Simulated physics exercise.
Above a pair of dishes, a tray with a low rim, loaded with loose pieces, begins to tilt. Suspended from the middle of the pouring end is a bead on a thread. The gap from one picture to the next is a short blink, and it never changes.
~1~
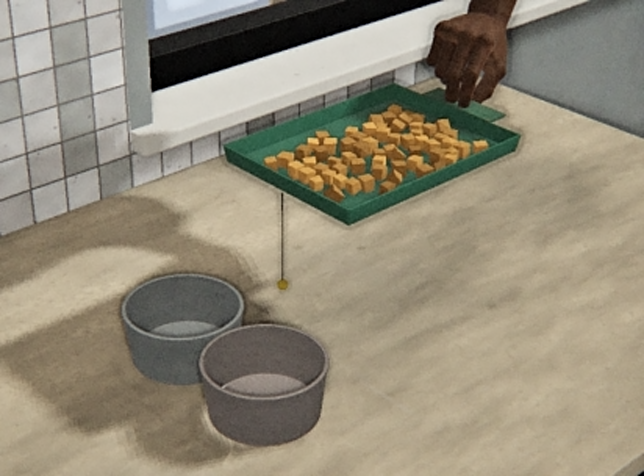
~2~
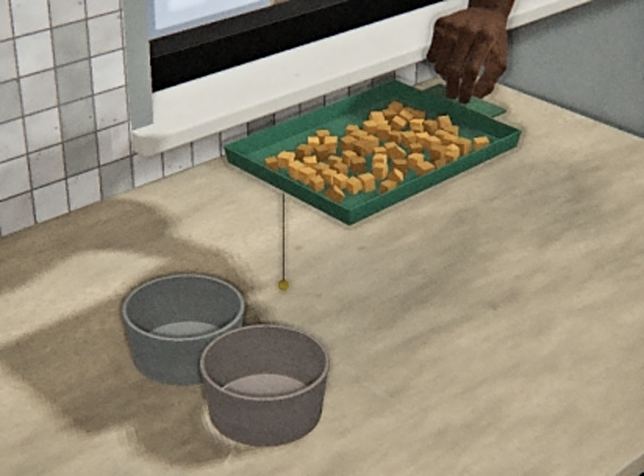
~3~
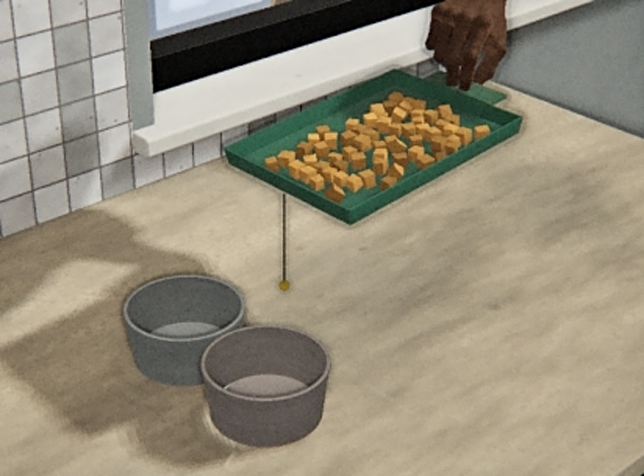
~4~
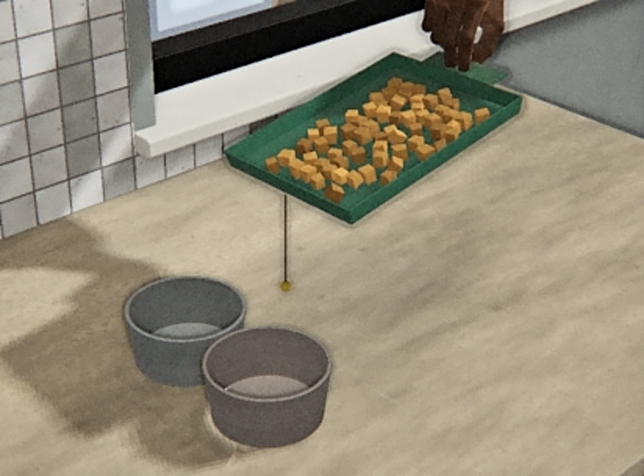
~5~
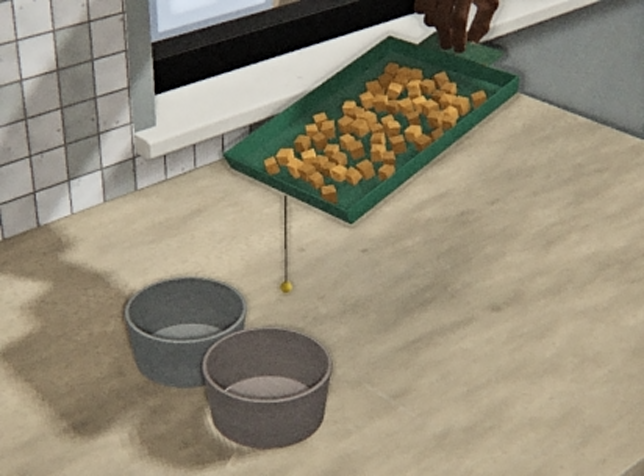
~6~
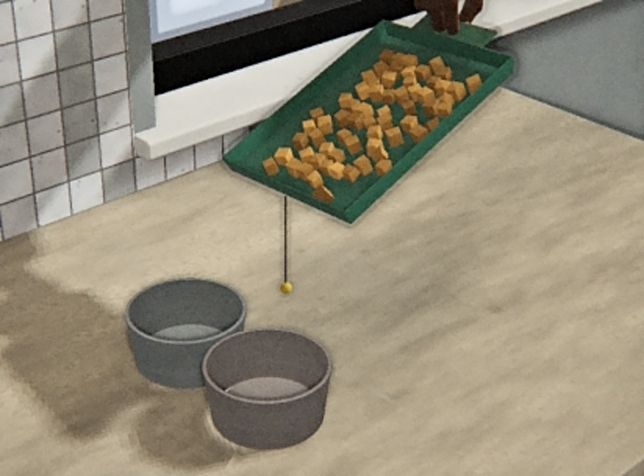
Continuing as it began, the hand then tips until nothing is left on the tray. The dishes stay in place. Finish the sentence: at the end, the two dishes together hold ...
... more than half of the load.
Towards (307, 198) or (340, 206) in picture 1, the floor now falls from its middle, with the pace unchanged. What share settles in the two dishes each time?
Shares: 80 %, then 40 %.
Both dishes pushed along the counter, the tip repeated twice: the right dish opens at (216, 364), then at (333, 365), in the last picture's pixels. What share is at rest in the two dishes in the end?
The first try gives 50 per cent, the second 30 per cent.
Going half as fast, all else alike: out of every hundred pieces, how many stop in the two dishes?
That works out at roughly 70 per cent.
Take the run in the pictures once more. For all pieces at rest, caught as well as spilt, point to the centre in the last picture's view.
About (205, 366).
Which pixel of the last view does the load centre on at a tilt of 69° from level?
(286, 146).
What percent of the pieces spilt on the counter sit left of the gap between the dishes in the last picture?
Close to 50 in a hundred.
Shortly afterwards, tray tipped steeply; all but a few on the tray; only a few in the air.
Next, tray tipped past a quarter turn; all but a few on the tray; only a few in the left dish; only a few outside both; a little in the air.
Some moments later, tray tipped past a quarter turn; near a quarter in the right dish; near half in the left dish; near a quarter outside both.
In the end, tray tipped past a quarter turn; near a quarter in the right dish; near half in the left dish; near a quarter outside both.
